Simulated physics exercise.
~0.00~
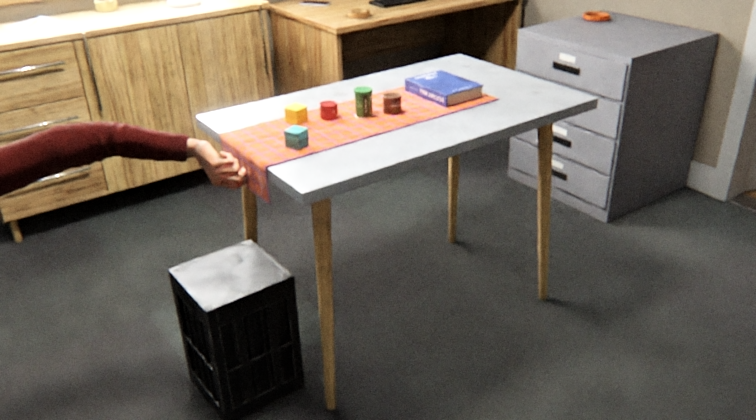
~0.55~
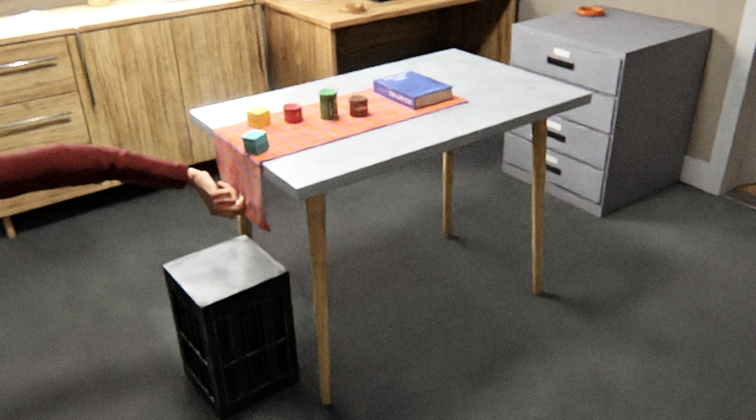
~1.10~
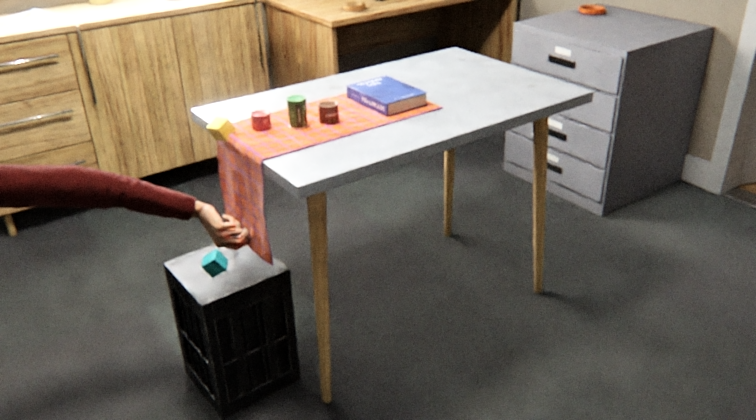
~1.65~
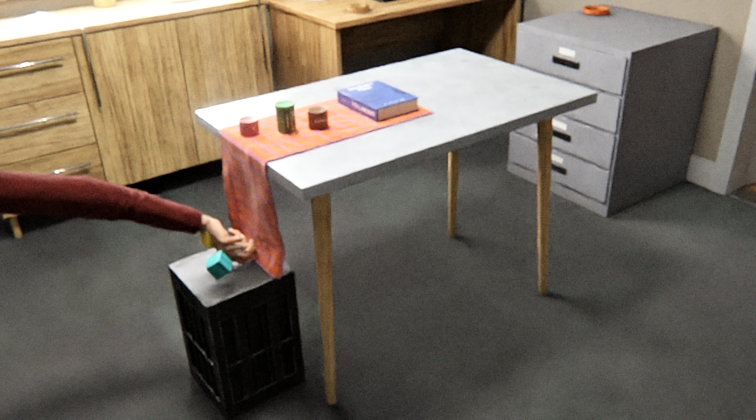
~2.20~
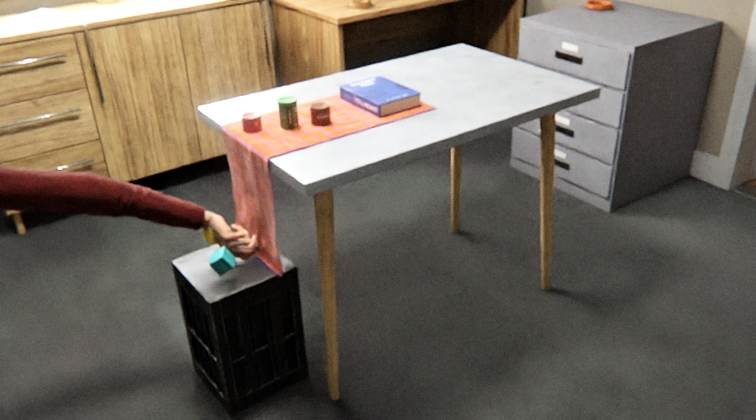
In this clip, a hand slowly pulls the hanging end of an orange tea towel down toward a black crate, dragging the items on it leftward; the turquoise cube, then the yellow cube, drop off, while the pots, upright green can and blue book stay on the table.
